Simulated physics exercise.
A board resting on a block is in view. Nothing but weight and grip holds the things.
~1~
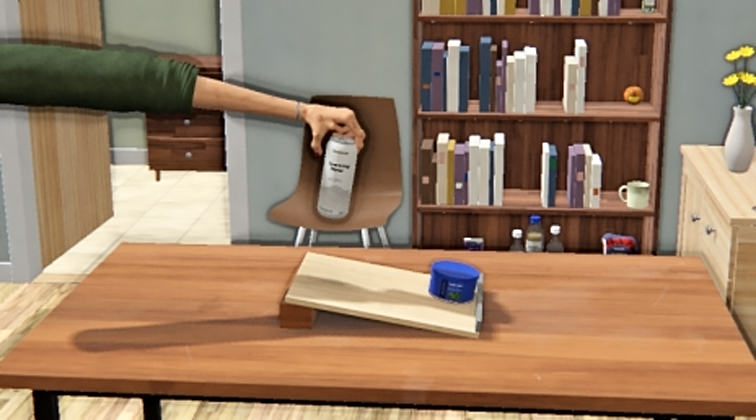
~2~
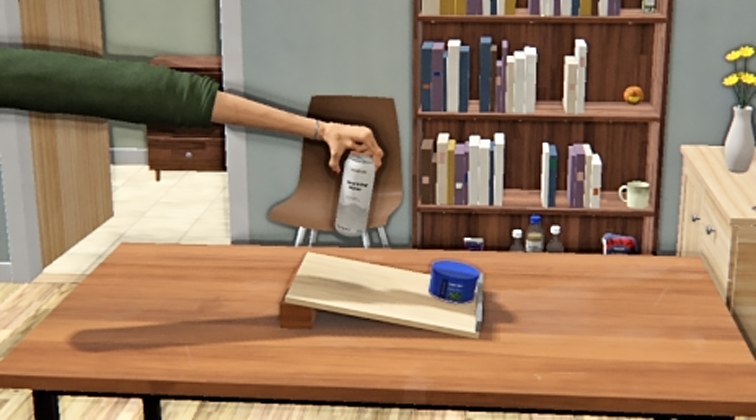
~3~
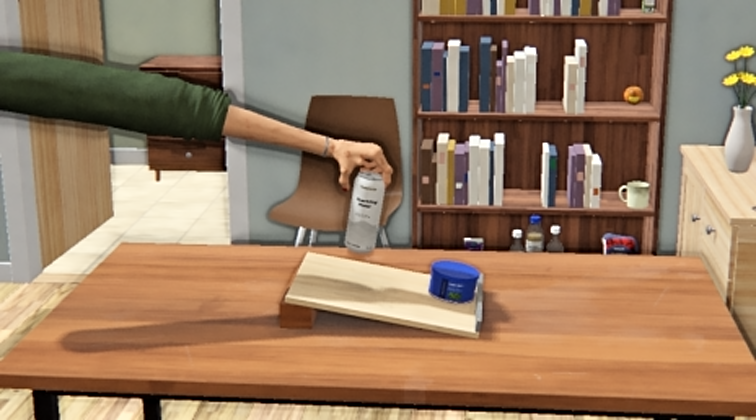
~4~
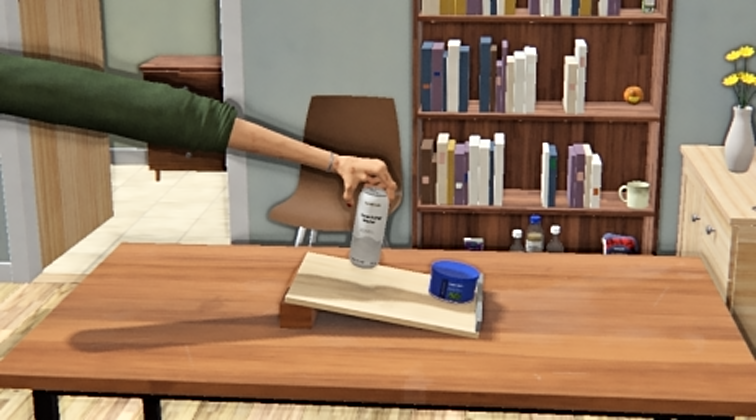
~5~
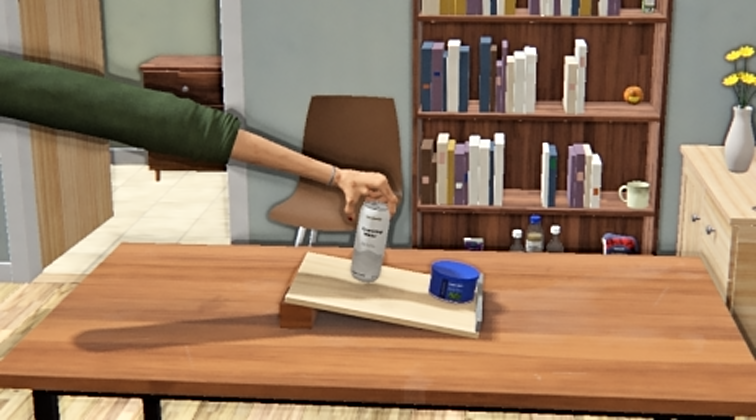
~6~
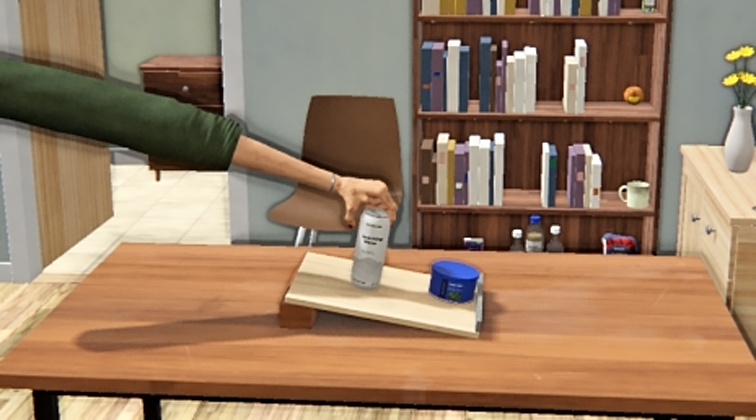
To begin with, a hand in a green sleeve holds a white can above a tilted board resting on a block, with a blue tub at the board's lower right end. The arm moves the can slightly right and lowers it onto the board left of the unmoving tub, still gripping it.
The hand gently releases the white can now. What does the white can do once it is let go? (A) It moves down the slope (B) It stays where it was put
B, it stays where it was put.
Then, 0.20 s on from there, no change.
Then, 0.50 s on from there, white can resting near (371, 250).
In the end, both unmoved. At the end, from the last picture's camera, white can near (371, 250). The white can remains at rest.
